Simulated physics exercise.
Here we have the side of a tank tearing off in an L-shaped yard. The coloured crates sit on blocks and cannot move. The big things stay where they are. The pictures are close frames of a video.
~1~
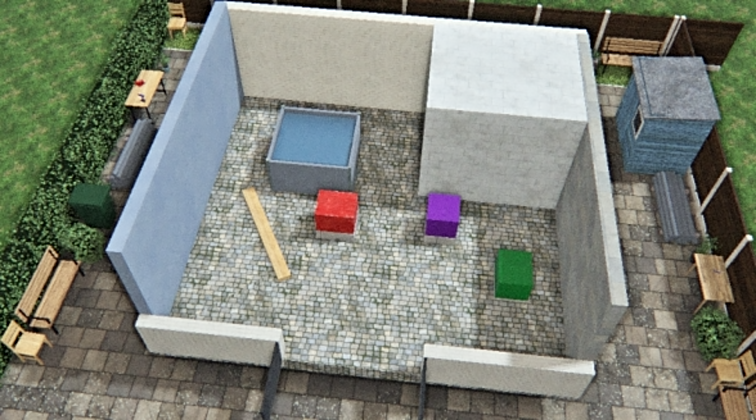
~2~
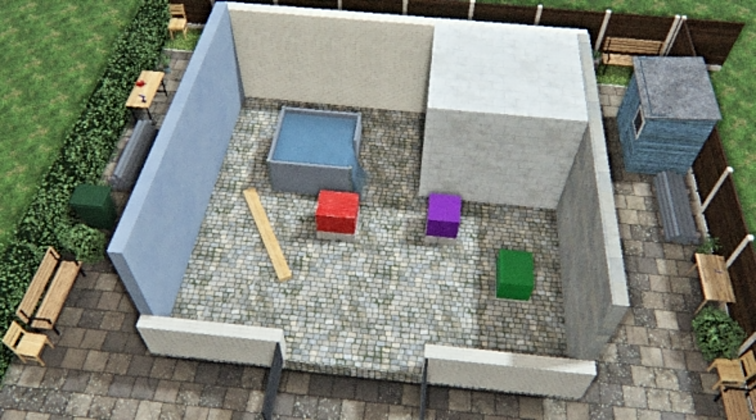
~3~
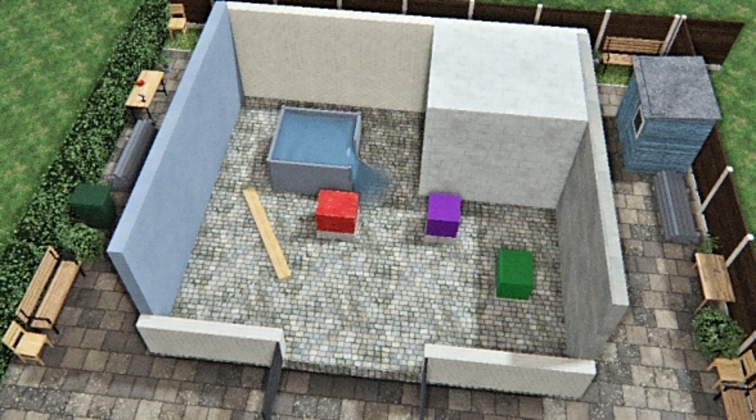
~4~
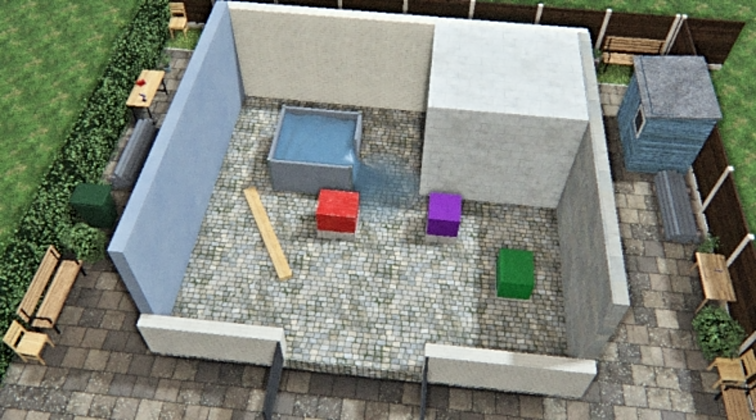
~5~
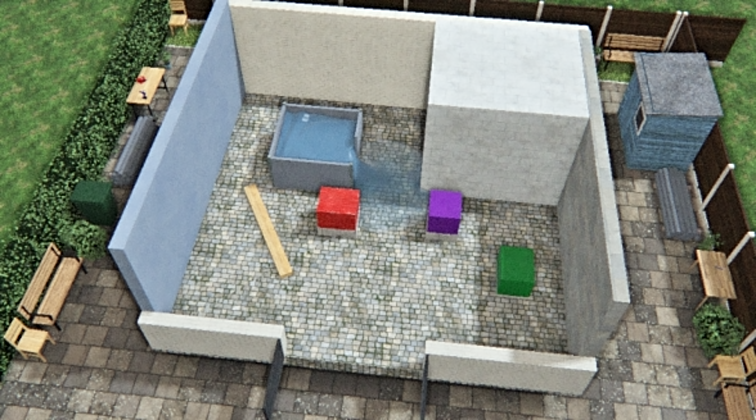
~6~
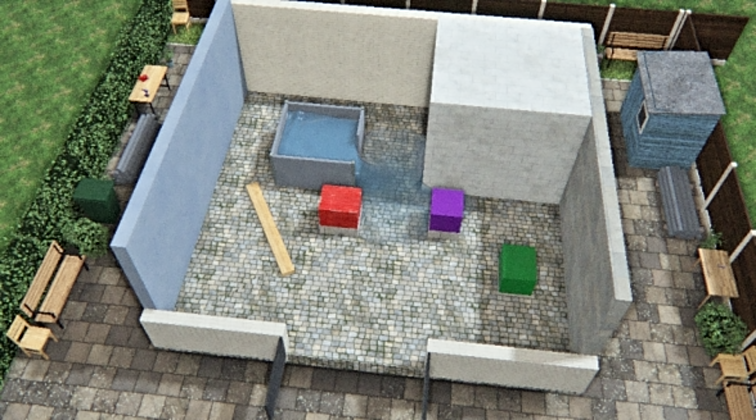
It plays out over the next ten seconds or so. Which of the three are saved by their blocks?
In the end: The purple crate is wetted; the red crate escapes dry; the green crate is wetted.
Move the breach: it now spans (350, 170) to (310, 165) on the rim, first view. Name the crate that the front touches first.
The crate marked red.
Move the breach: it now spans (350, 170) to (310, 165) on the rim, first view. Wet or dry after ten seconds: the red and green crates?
Then: The red one is soaked; the green one is topped.
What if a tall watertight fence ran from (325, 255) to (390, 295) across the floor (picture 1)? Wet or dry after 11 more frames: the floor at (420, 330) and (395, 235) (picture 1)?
In that order: Under water, covered.
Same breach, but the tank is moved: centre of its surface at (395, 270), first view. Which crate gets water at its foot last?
Last comes the one in red.
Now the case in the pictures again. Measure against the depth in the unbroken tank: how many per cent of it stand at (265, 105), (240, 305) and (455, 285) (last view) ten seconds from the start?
About 6, 4 and 4 per cent.
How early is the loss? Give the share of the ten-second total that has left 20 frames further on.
About 20 per cent.
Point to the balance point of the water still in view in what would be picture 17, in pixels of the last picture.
Close to (378, 181).
A moment on, water covers 25 % of the floor; the purple crate water round its plinth, the red crate water round its plinth, the green crate not reached.
Next, water covers 40 % of the floor; the purple crate water round its plinth, the red crate water round its plinth, the green crate water round its plinth.
Then, water covers 60 % of the floor; the purple crate water round its plinth, the red crate water round its plinth, the green crate water round its plinth.
Later, water covers 75 % of the floor; the purple crate water round its plinth, the red crate water round its plinth, the green crate water round its plinth.
In the end, water covers 95 % of the floor; the purple crate was topped, the red crate stayed above the water, the green crate was topped.
